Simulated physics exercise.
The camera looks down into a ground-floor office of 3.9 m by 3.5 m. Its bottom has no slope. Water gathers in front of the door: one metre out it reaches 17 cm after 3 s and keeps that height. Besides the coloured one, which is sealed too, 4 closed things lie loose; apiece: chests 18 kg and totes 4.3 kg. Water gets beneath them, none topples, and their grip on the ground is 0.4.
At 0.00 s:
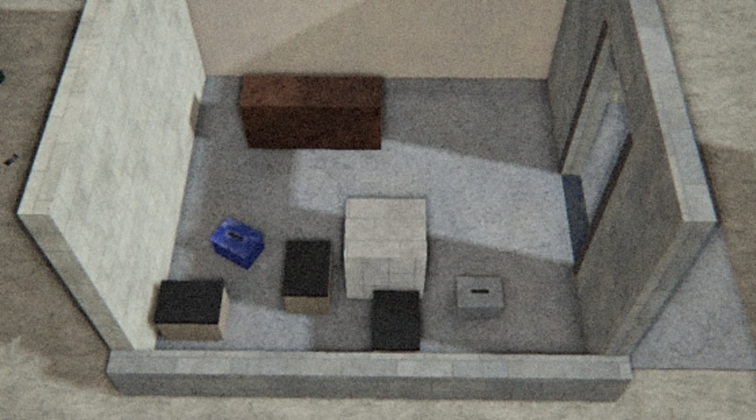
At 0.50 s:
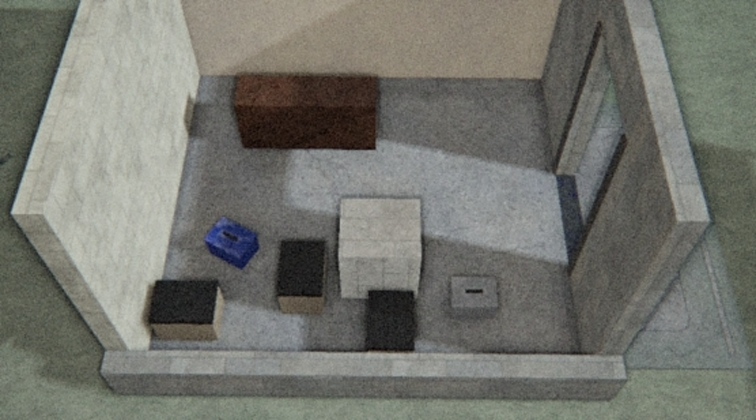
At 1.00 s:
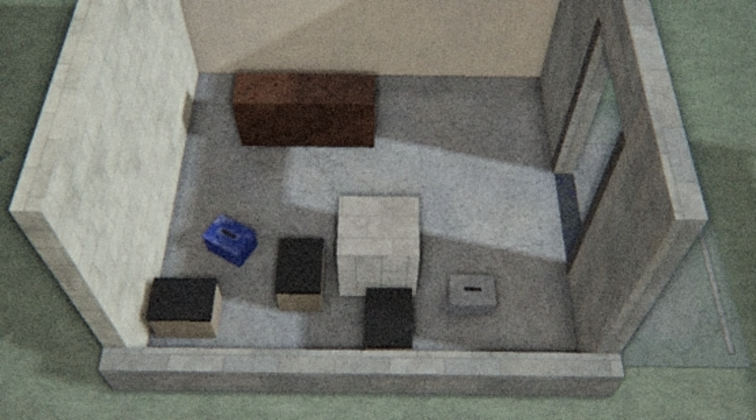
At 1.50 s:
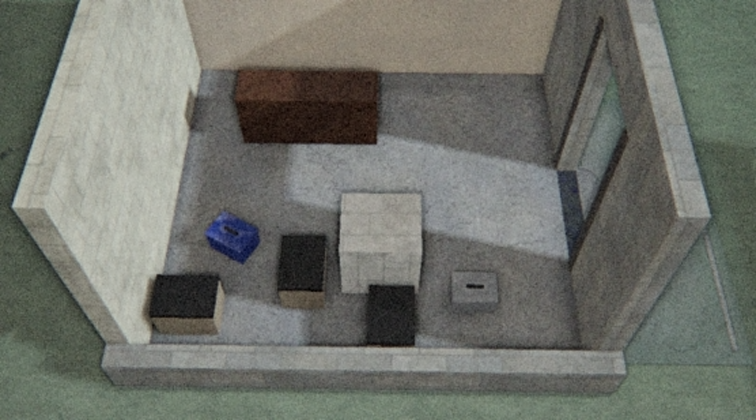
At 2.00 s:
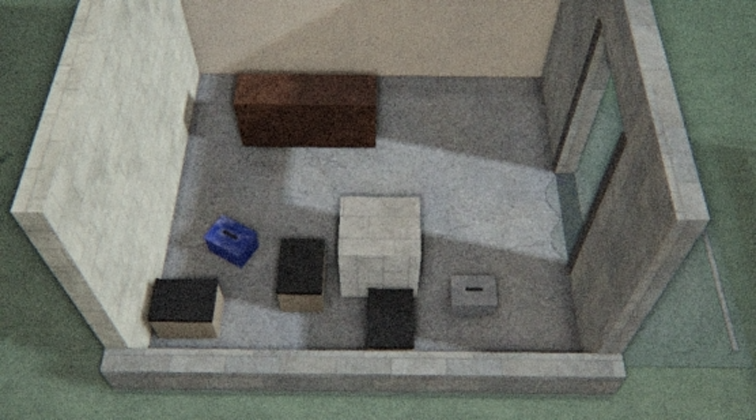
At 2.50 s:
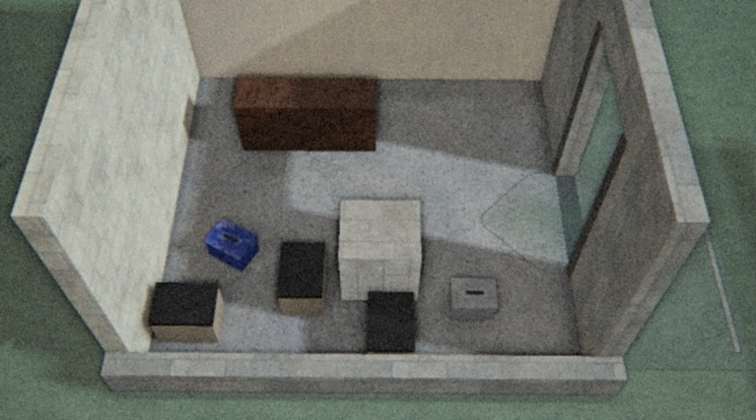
Greenish water covering the ground outside a small roofless room, then spreading in a thin patch through the right doorway past motionless boxes.
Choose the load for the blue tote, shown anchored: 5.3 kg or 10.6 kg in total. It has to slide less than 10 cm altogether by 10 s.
For it, only the larger load is enough.
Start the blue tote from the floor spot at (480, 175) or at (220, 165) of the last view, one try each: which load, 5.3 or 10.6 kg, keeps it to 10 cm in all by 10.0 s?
In turn: Neither is enough; neither is enough.
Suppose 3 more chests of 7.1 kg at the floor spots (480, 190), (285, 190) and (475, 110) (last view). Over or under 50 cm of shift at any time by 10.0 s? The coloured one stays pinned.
In turn: More, more, short of it.
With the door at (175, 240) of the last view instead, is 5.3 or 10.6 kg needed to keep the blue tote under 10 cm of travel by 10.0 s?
Then neither weight holds it.
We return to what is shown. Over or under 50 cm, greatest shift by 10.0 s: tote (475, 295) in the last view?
It is past it.
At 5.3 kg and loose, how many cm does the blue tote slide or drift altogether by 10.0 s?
About 60 cm.
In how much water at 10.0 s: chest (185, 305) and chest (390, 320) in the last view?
About 8 and 6 cm.
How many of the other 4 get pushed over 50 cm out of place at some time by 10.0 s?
1 of them.
After 3.5 s the blue tote would be 0 cm from its start with 5.3 kg and 0 cm from its start with 10.6 kg; 0 cm of water round it then.
After 4.5 s the blue tote would be 0 cm from its start with 5.3 kg and 0 cm from its start with 10.6 kg; 0 cm of water round it then.
After 7.0 s the blue tote would be 0 cm from its start with 5.3 kg and 0 cm from its start with 10.6 kg; 3 cm of water round it then.
After 10.0 s the blue tote would be 36 cm from its start with 5.3 kg and 0 cm from its start with 10.6 kg; 7 cm of water round it then.
